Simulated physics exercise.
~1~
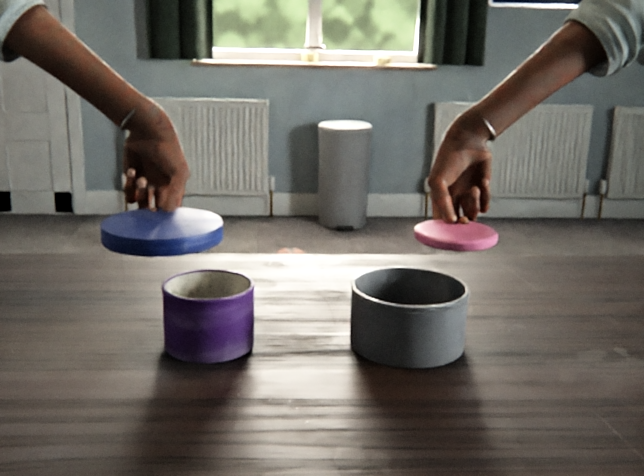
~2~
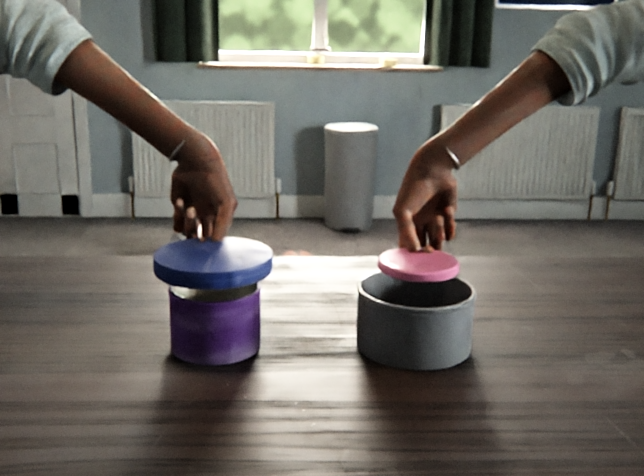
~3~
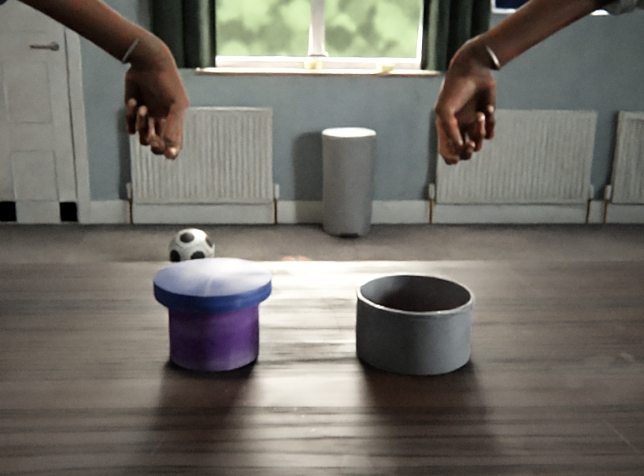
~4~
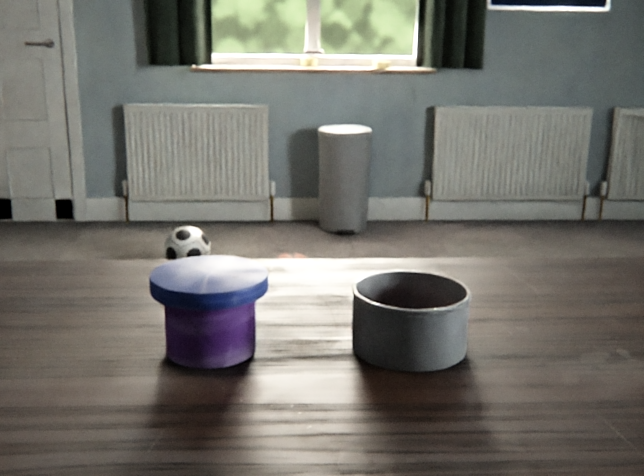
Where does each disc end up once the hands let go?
The blue disc rests on the rim of the purple pot and covers its opening, while the smaller pink disc drops inside the grey pot, which stays open.
